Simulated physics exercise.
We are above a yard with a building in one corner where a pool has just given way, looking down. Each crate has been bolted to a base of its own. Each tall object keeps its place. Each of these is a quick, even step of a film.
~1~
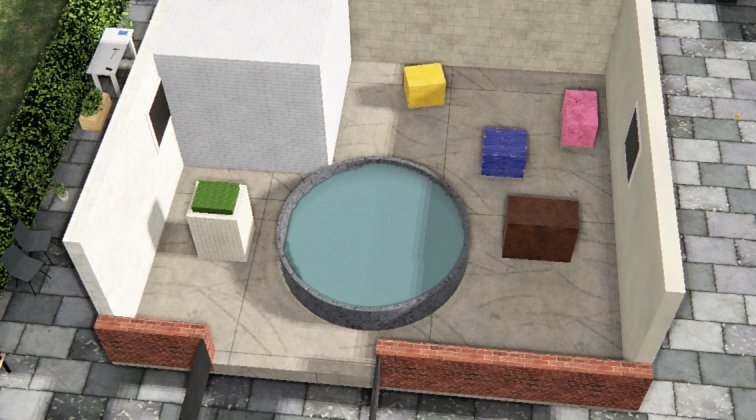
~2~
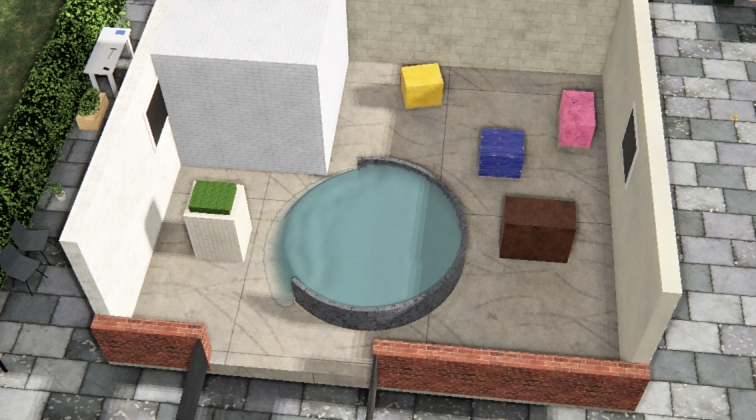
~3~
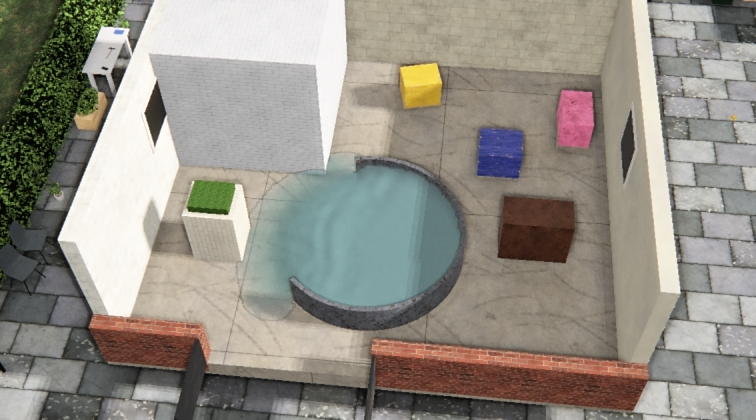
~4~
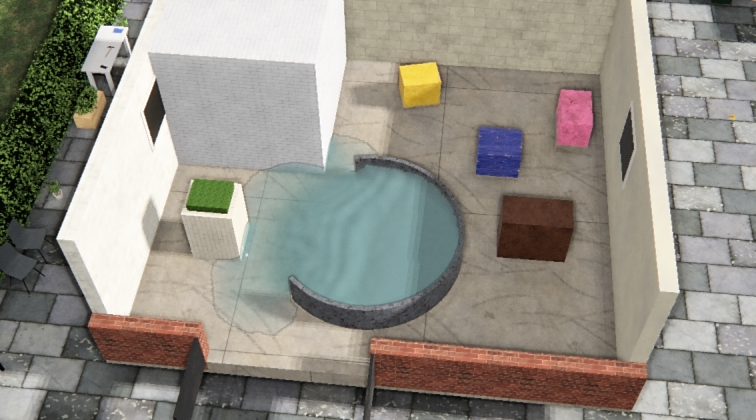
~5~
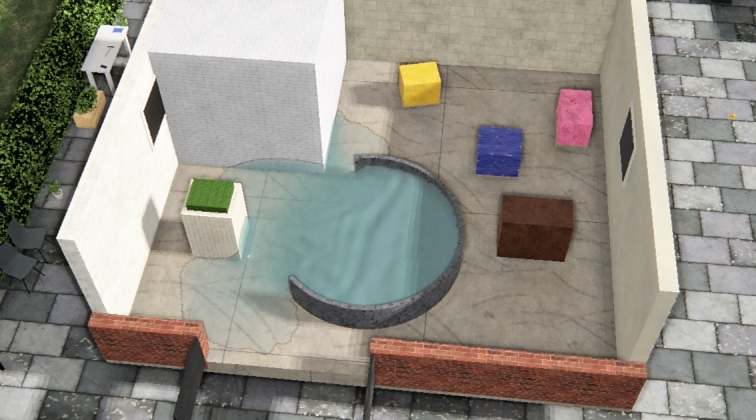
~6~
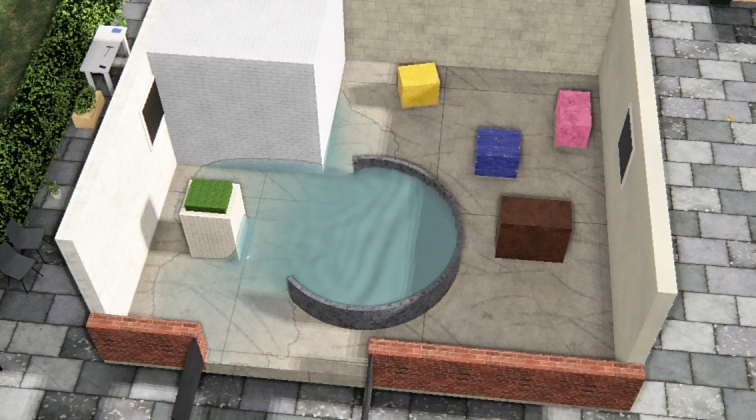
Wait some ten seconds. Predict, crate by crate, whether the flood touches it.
Result: The yellow crate is left wet; the pink crate is left dry; the blue crate is left dry.
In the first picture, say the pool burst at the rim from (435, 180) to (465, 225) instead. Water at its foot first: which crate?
It's the blue one.
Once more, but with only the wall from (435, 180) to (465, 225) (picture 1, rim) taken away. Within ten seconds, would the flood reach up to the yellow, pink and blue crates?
Note: Yellow gets flooded; pink gets flooded; blue gets flooded.
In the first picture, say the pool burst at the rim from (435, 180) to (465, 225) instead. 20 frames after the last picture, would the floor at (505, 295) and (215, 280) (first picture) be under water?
Note, points in order: Soaked; unreached.
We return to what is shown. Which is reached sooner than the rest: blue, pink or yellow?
That is the crate marked yellow.
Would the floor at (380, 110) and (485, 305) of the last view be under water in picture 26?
First spot inundated, second spot spared.
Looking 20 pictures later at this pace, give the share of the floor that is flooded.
That works out to some 45 in a hundred.
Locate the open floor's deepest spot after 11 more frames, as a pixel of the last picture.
Around (177, 164).
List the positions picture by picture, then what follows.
Still water in the round tank at (373, 232), in the first frame.
Water pours out at (289, 218) and has run to a hidden place, in the second frame.
The front is at a hidden place, out from the gap at (288, 220), in the third frame.
The front is at (361, 146), out from the gap at (287, 219), in the fourth frame.
Water pours out at (287, 219) and has run to (337, 113), in the fifth frame.
Water pours out at (285, 220) and has run to (339, 93), in the sixth frame.
A moment on, water covers 30 % of the floor; the yellow crate water round its plinth, the pink crate not reached, the blue crate not reached.
Next, water covers 35 % of the floor; the yellow crate water round its plinth, the pink crate not reached, the blue crate not reached.
Then, water covers 45 % of the floor; the yellow crate water round its plinth, the pink crate not reached, the blue crate not reached.
Later, water covers 70 % of the floor; the yellow crate water round its plinth, the pink crate water round its plinth, the blue crate water round its plinth.
In the end, water covers 90 % of the floor; the yellow crate was topped, the pink crate stayed above the water, the blue crate stayed above the water.
